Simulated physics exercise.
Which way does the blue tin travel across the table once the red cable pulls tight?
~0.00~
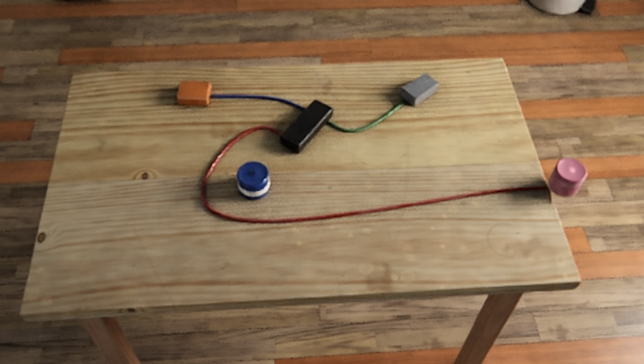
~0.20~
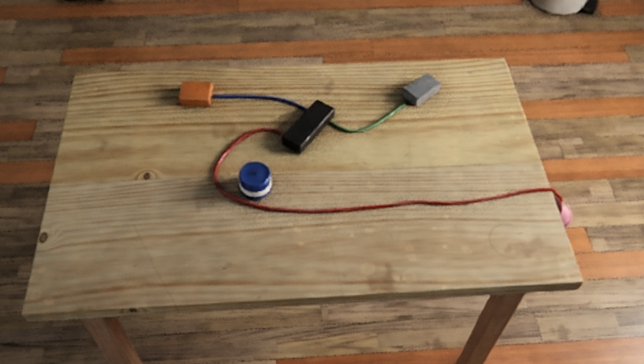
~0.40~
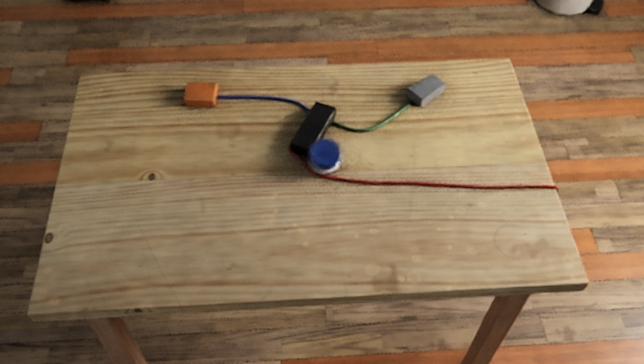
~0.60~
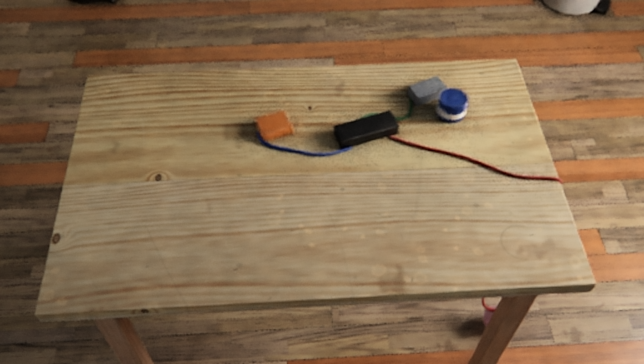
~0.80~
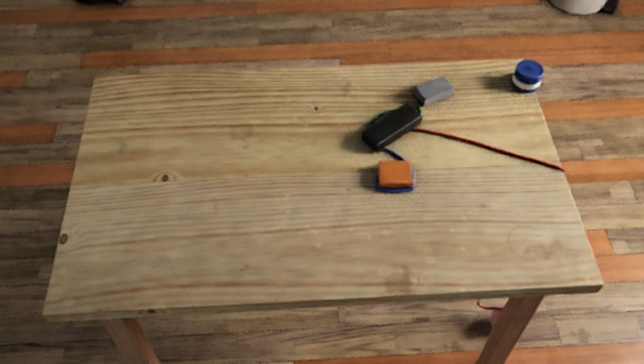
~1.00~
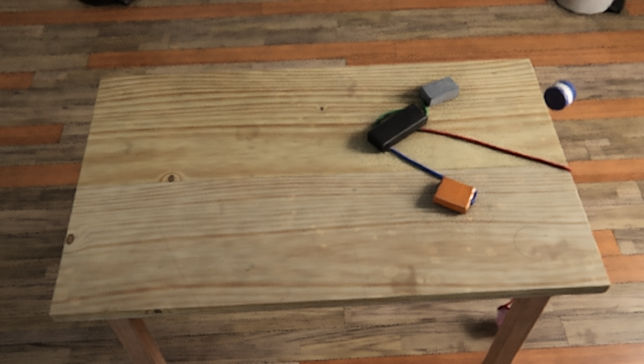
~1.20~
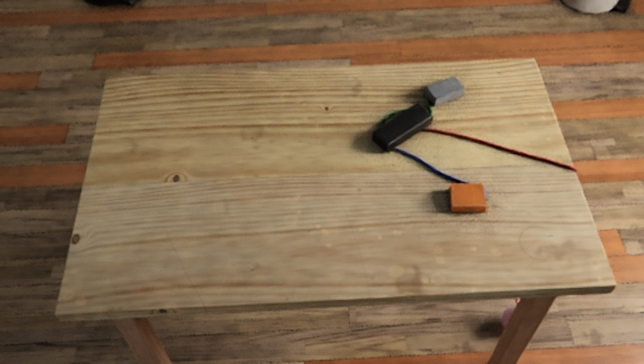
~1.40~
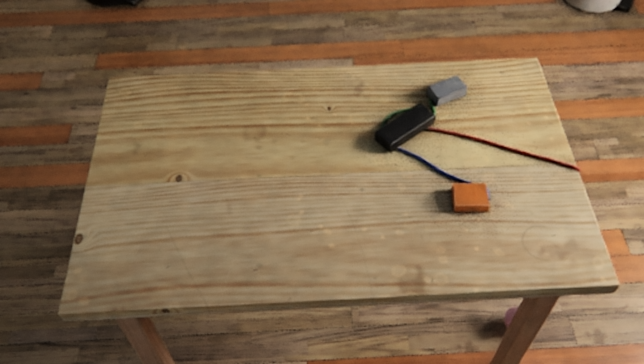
The blue tin travels to the right, until it goes over the table's edge.
